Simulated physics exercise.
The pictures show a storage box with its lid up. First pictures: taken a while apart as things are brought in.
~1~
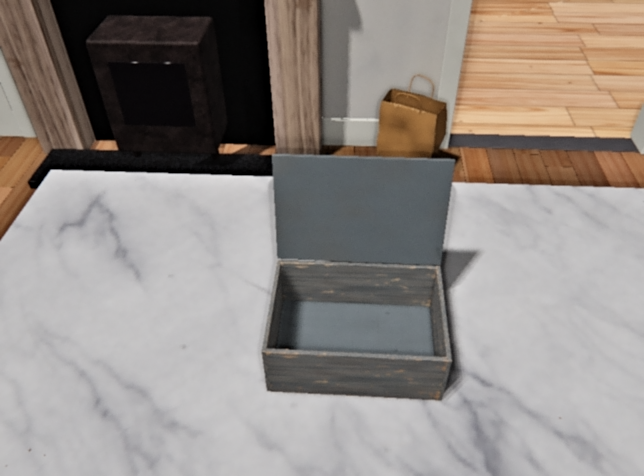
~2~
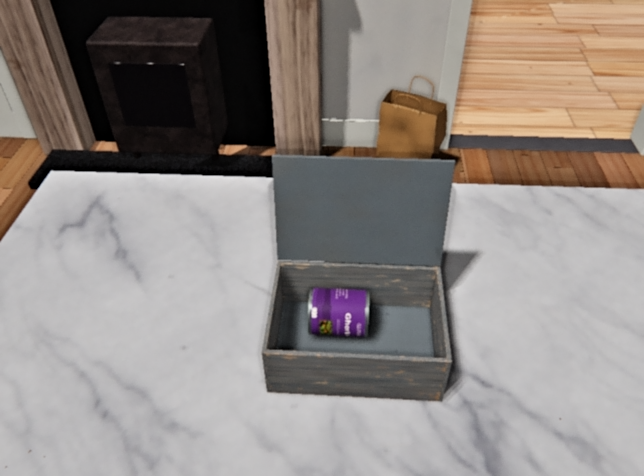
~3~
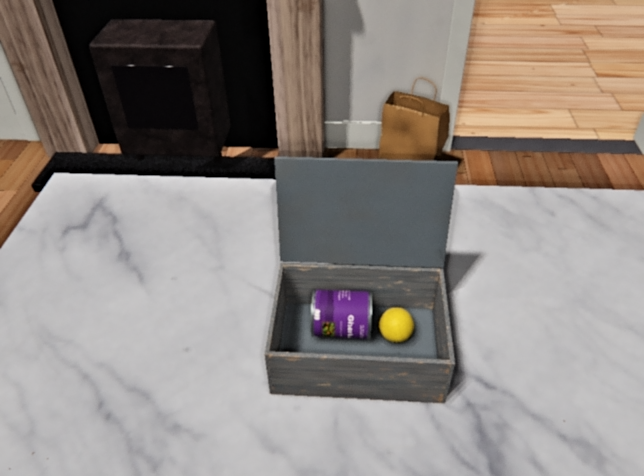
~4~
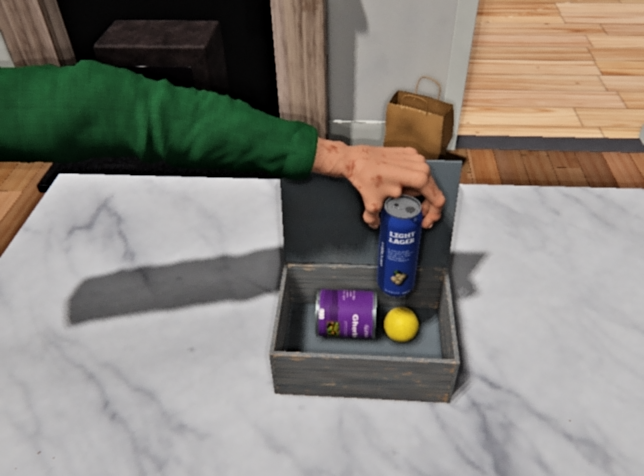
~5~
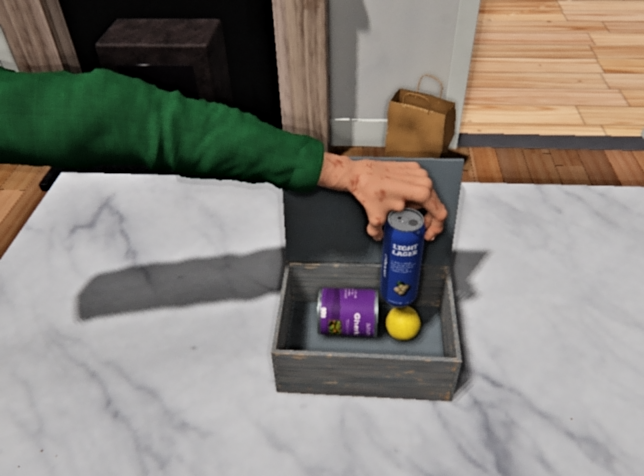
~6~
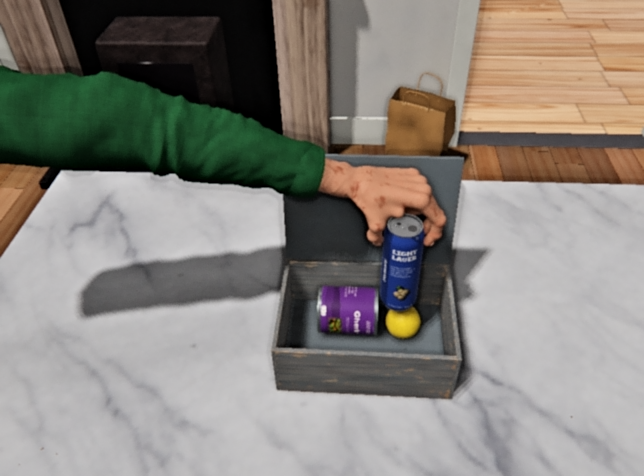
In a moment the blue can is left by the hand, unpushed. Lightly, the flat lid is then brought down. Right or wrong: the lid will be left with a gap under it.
Wrong, it closes.
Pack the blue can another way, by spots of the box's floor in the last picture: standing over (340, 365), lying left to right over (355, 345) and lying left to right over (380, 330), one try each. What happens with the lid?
Going in order, the lid is left partly open, then comes down all the way, then comes down all the way.
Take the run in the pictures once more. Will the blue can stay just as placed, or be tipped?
Once everything settles, the blue can ends up at a slant.
Then, 0.50 s after the last picture, blue can on its side near (359, 309); yellow lemon rolled a little.
Then, 1.20 s after the last picture, lid starting down; blue can on its side near (379, 356); yellow lemon rolled a little.
Then, 1.60 s after the last picture, lid 57° above the rim; blue can on its side near (379, 354); yellow lemon rolled a little.
Then, 1.90 s after the last picture, lid 14° above the rim; blue can on its side near (379, 353); yellow lemon rolled a little.
At rest, lid shut; tipped over in the box, blue can; the other 2 in place. Seen from the same camera at the end, blue can near (379, 353).
